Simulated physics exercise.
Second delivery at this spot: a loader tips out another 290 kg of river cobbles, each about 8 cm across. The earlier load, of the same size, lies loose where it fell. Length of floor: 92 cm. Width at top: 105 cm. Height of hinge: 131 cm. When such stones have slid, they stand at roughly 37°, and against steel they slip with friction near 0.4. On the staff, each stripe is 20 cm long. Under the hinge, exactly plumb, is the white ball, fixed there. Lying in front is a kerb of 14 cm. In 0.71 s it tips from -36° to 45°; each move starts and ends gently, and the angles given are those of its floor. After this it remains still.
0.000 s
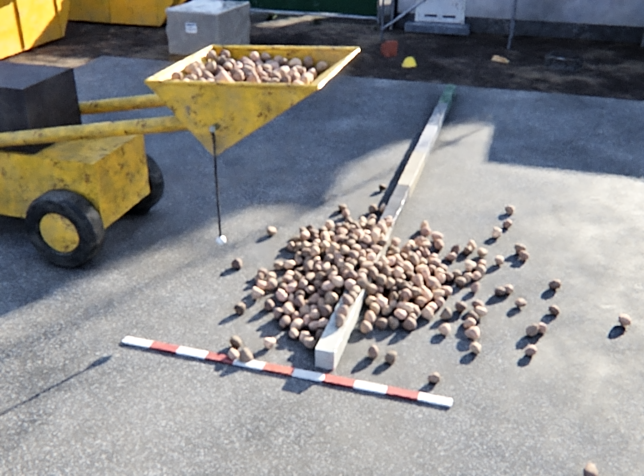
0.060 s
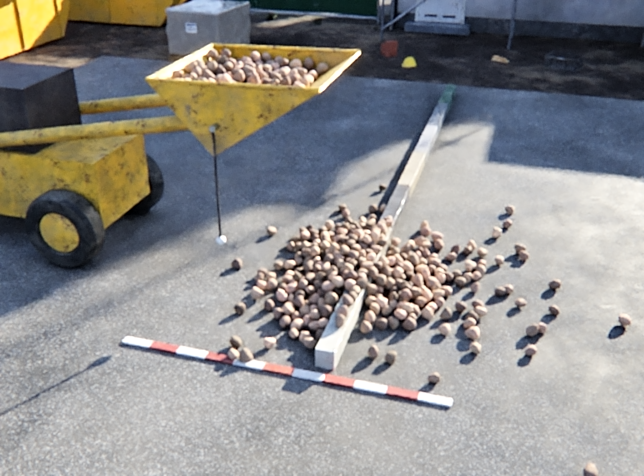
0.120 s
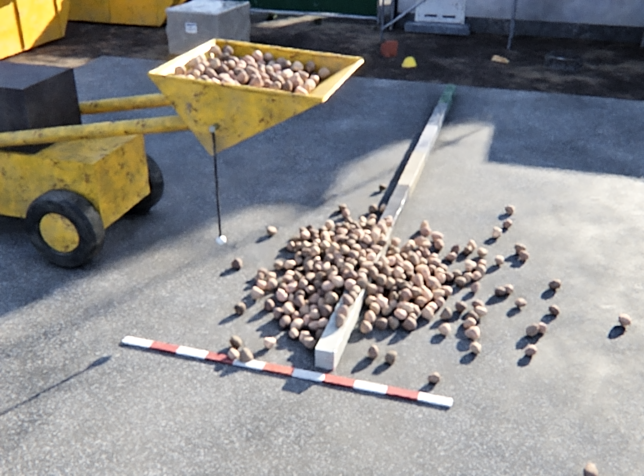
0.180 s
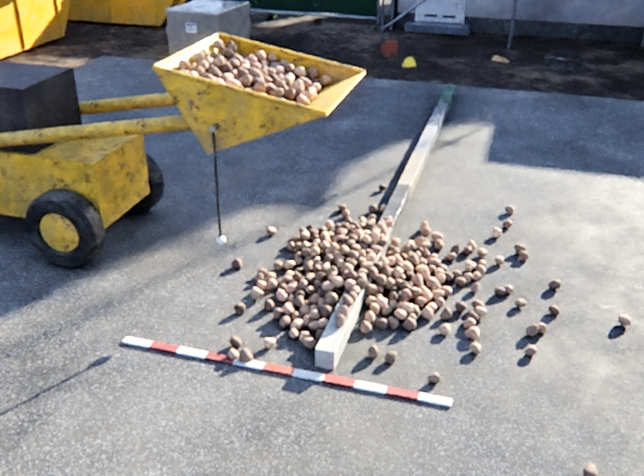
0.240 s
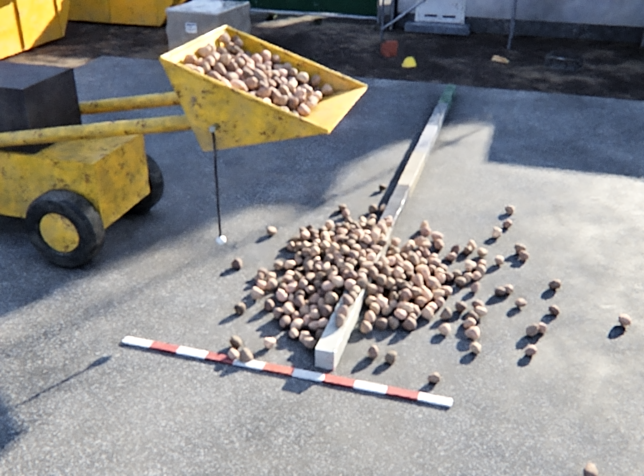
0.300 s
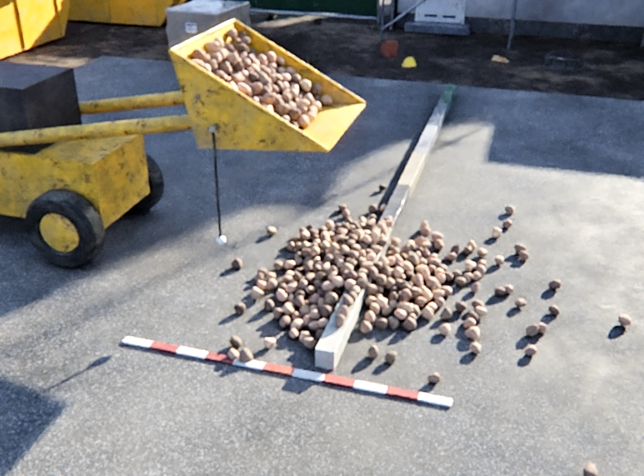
A yellow loader with dark wheels stands at the left of a sunlit grey paved yard, seen from above by a still camera, its raised bucket heaped with brownish rounded stones. To the right, a loose pile of similar stones lies across a long pale kerb, behind a red-and-white striped staff. The bucket tilts steadily, its right lip lowering, while the stones inside shift toward that lip.
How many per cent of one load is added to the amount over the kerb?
About 44 per cent of a load.
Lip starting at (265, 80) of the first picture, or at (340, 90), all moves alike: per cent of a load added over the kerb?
First some 5, then 70 per cent.
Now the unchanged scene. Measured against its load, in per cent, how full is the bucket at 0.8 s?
About 80 percent.
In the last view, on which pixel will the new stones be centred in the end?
They come to rest centred about (353, 262).
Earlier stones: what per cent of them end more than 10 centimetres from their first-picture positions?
I'd say roughly 15 per cent of them.
After 0.5 s the floor is at 32°; in per cent of one load, 100 in the bucket, 65 on this side of the kerb, 35 over the kerb; the foremost stones are at (555, 325).
After 0.8 s the floor is at 45°; in per cent of one load, 78 in the bucket, 87 on this side of the kerb, 35 over the kerb; the foremost stones are at (555, 325).
After 1.2 s the floor is at 45°; in per cent of one load, 11 in the bucket, 138 on this side of the kerb, 51 over the kerb; the foremost stones are at (555, 325).
After 3.7 s the floor is at 45°; in per cent of one load, 0 in the bucket, 122 on this side of the kerb, 78 over the kerb; the foremost stones are at (590, 323). Net gain over the kerb, 44.
